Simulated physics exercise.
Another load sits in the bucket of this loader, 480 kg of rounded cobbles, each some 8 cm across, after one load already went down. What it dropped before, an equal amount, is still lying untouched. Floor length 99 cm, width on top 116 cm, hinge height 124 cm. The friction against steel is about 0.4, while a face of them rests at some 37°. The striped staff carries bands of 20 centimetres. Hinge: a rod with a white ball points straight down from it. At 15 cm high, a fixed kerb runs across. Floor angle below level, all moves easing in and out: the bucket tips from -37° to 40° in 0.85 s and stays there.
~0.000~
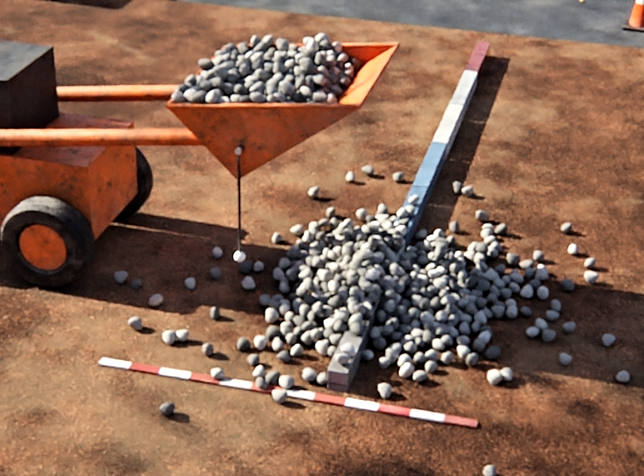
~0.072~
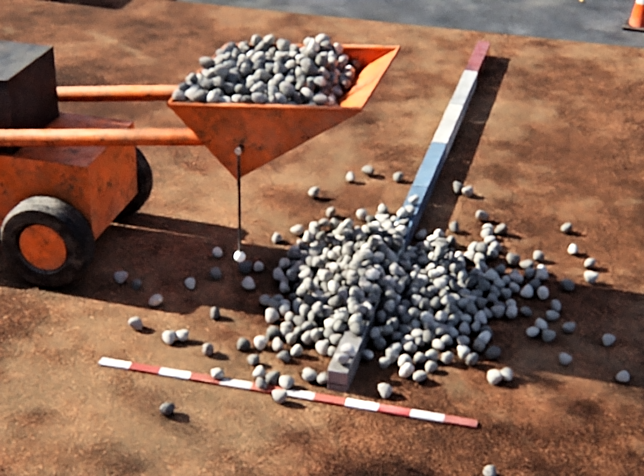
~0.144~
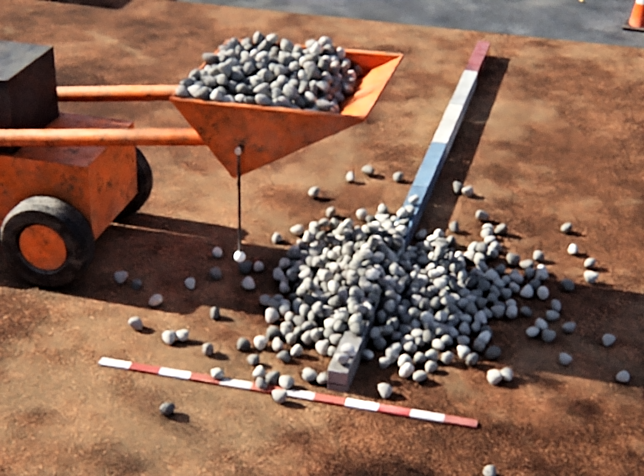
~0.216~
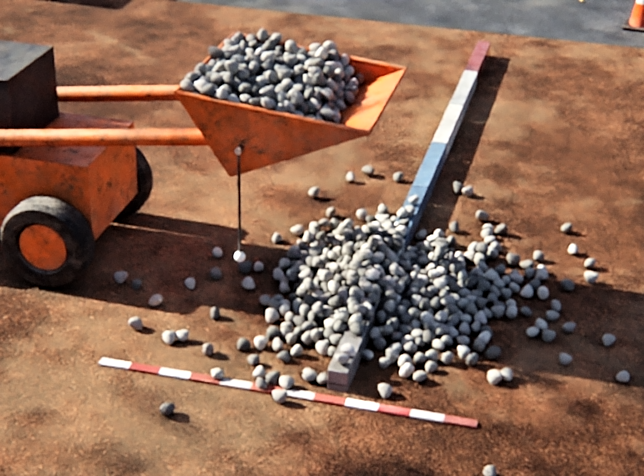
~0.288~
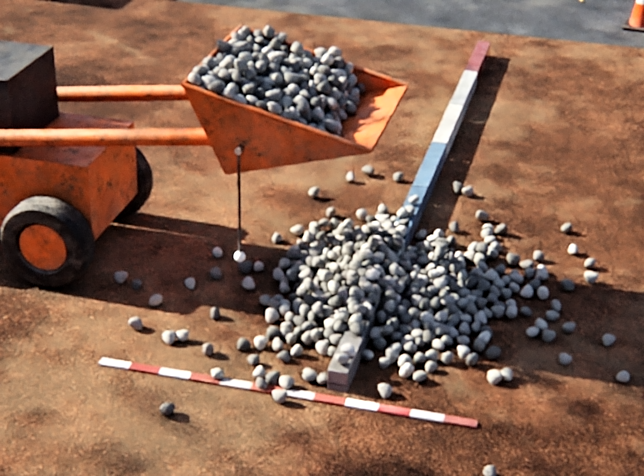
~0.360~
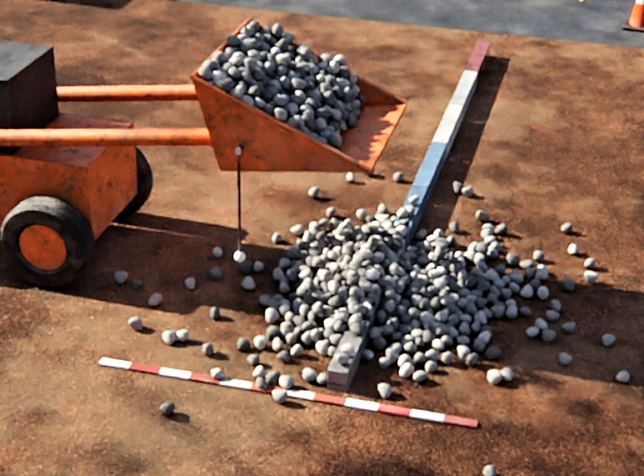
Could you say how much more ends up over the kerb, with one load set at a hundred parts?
I'd put it at 79 parts in every hundred.
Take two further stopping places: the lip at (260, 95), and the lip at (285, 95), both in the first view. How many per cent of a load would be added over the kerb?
I'd expect near 5 per cent first and near 10 per cent next.
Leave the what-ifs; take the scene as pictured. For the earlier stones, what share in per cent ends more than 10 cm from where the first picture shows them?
Roughly 20 per cent of them.
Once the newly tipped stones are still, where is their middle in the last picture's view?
I'd put their centre close to (428, 280).
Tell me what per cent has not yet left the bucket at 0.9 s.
Estimate: 70 % remaining inside, roughly.
After 0.6 s the floor is at 28°; in per cent of one load, 100 in the bucket, 61 on this side of the kerb, 41 over the kerb; the foremost stones are at (586, 307).
After 0.9 s the floor is at 40°; in per cent of one load, 72 in the bucket, 86 on this side of the kerb, 43 over the kerb; the foremost stones are at (586, 307).
After 1.3 s the floor is at 40°; in per cent of one load, 17 in the bucket, 96 on this side of the kerb, 88 over the kerb; the foremost stones are at (586, 307).
After 3.9 s the floor is at 40°; in per cent of one load, 0 in the bucket, 82 on this side of the kerb, 120 over the kerb; the foremost stones are at (626, 318). Net gain over the kerb, 79.
